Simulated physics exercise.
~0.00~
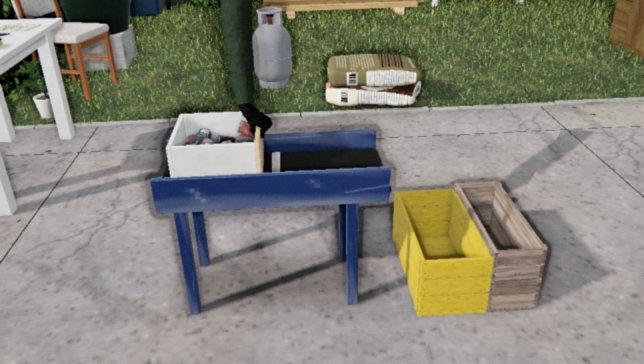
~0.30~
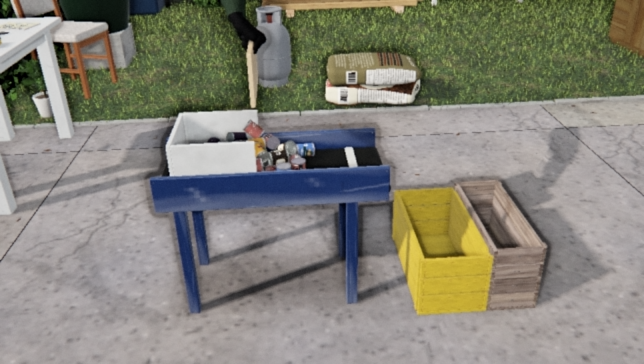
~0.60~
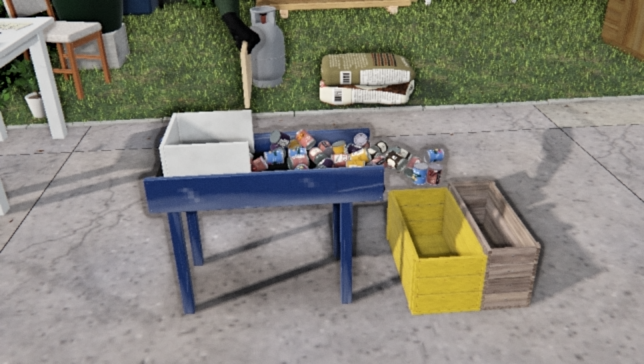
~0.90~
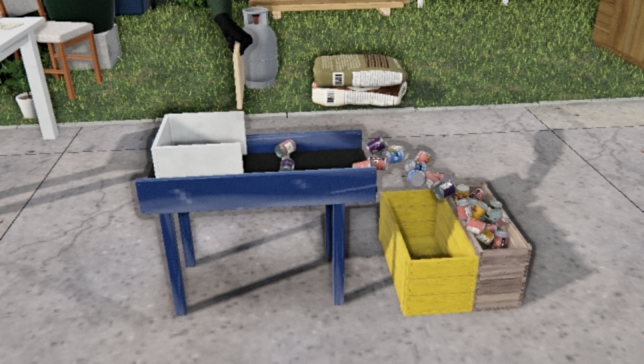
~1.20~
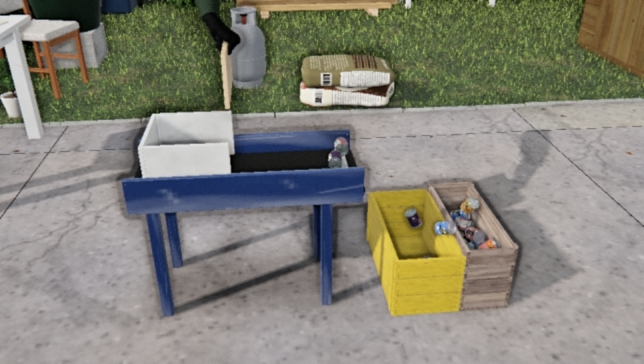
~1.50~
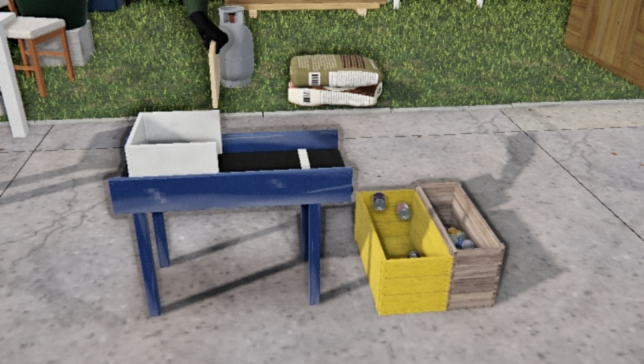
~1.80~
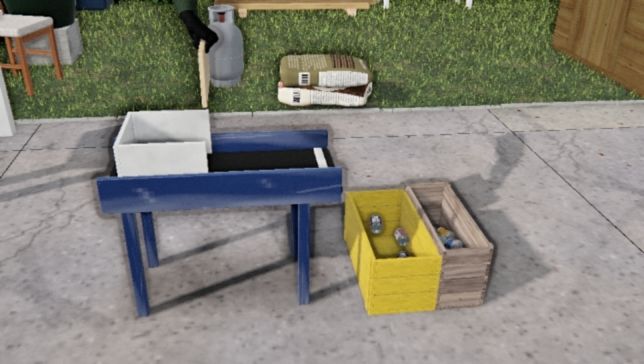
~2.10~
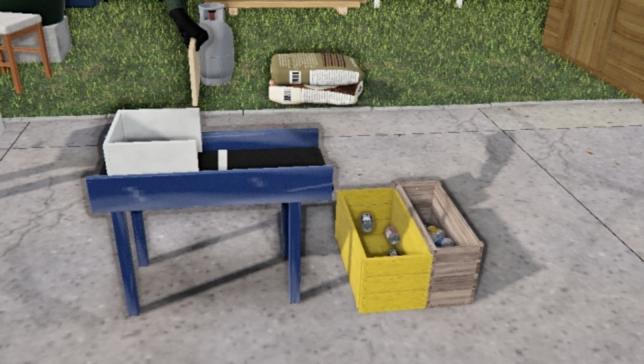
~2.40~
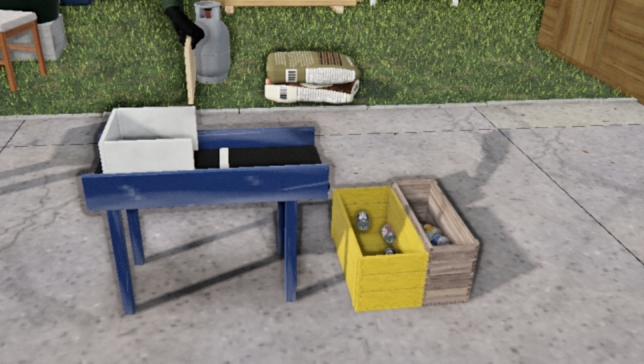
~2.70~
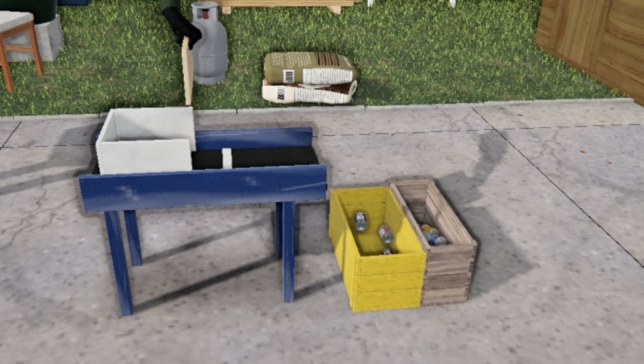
A gloved hand lifts a gate, and small tins ride right, most landing in the wooden box.
